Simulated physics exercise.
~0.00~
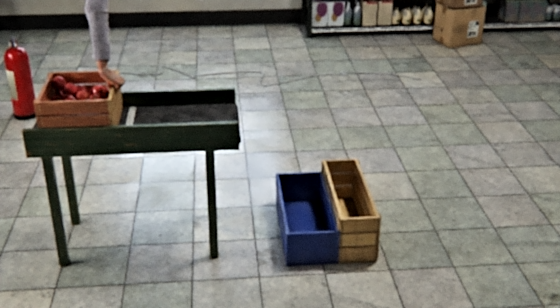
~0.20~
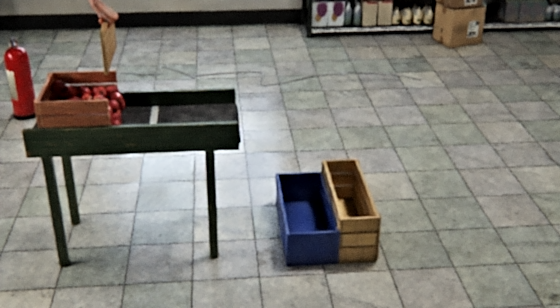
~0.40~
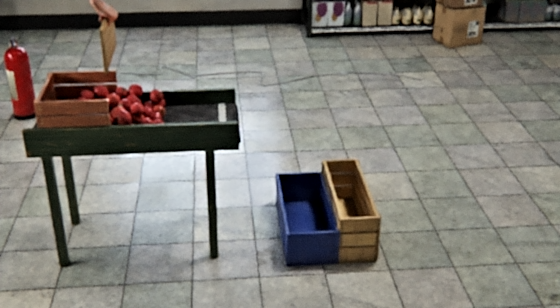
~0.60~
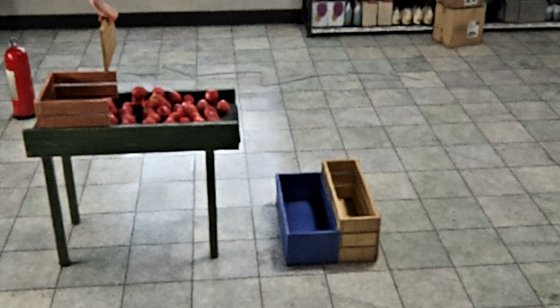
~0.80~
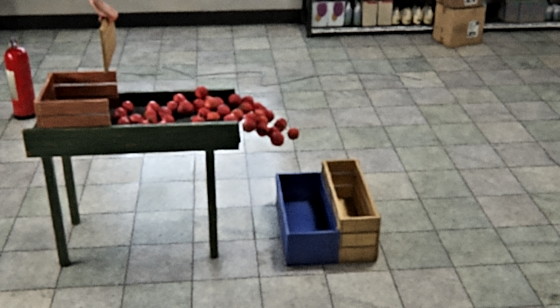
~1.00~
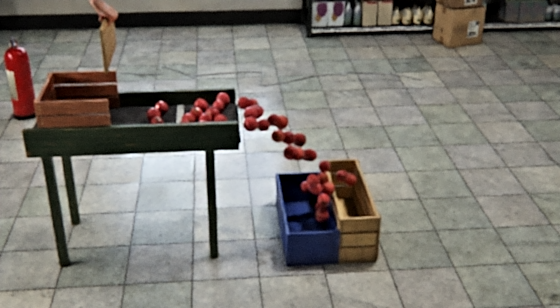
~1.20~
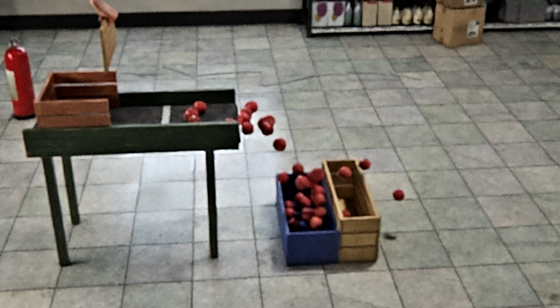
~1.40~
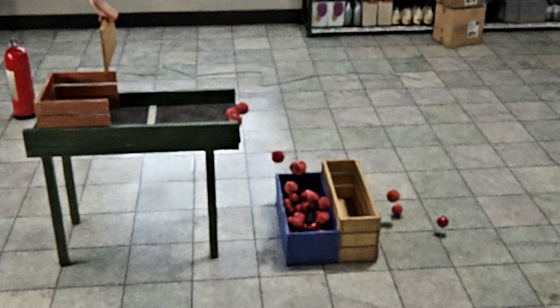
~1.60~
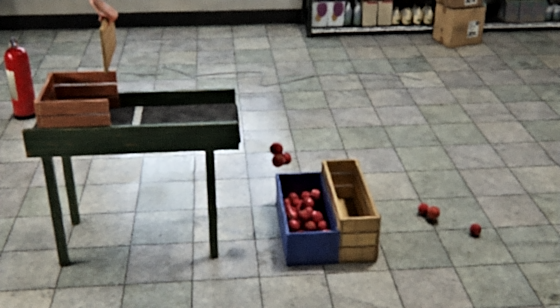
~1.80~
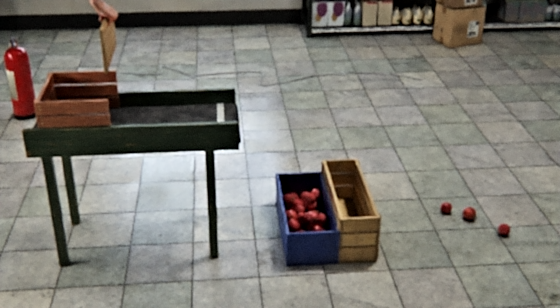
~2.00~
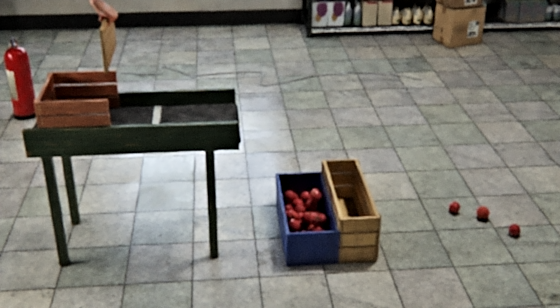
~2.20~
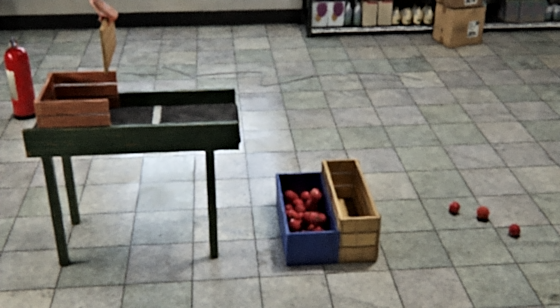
Hand lifting gate from orange pen, red balls riding belt right and dropping mostly into blue bin, three resting on floor beyond.
